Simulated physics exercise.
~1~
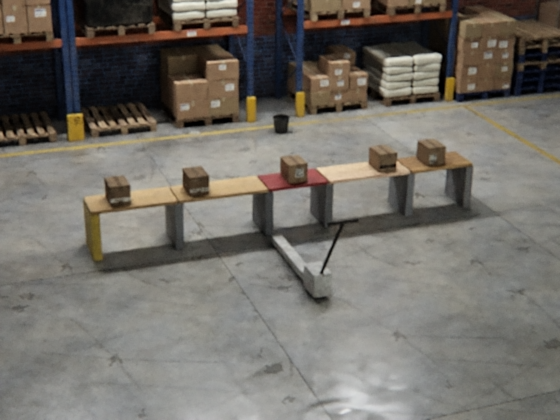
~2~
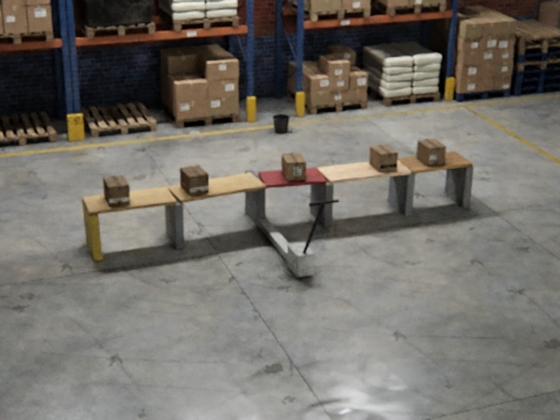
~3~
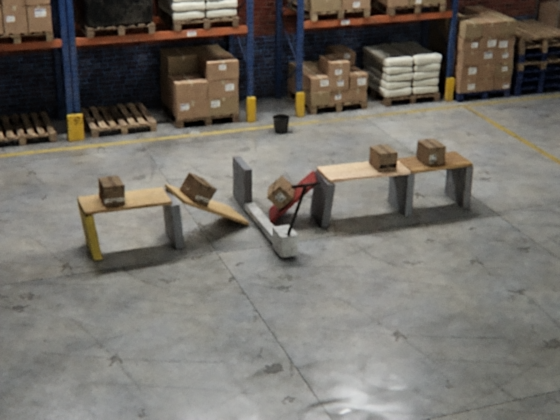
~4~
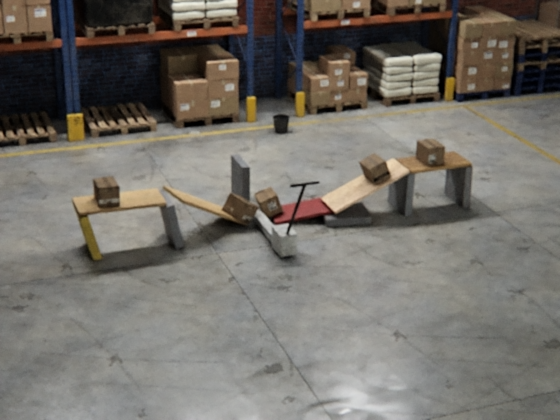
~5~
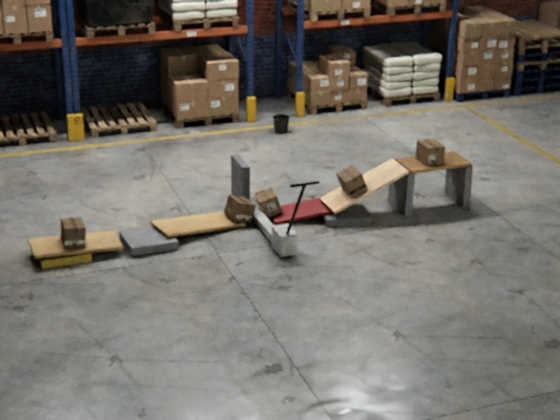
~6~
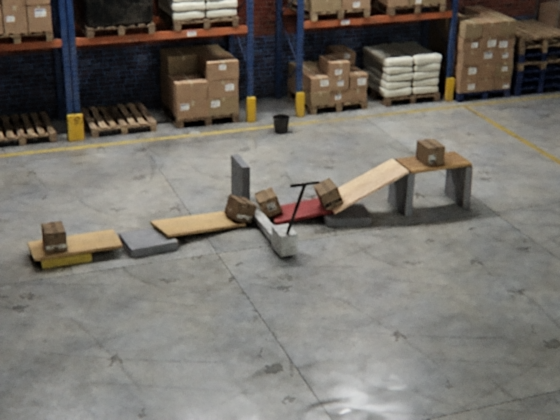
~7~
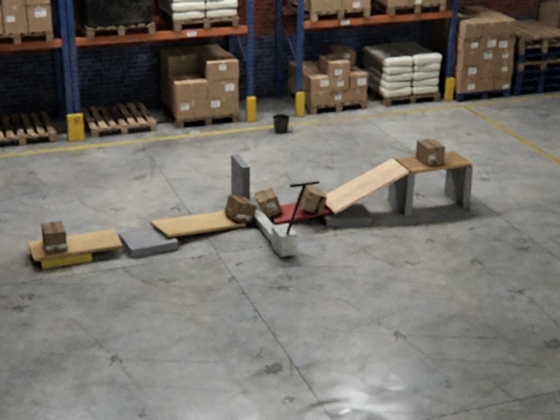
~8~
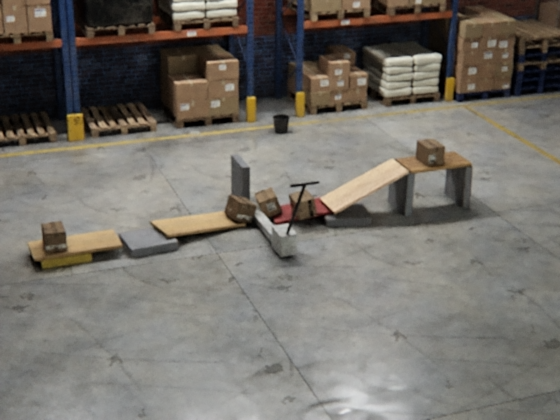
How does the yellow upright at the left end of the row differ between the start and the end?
At the start the yellow upright stands upright under the left end of the row. At the end it lies on its side on the floor.
A low row of boards and cartons mostly collapses as a jack pushes in, leaving the right end standing.
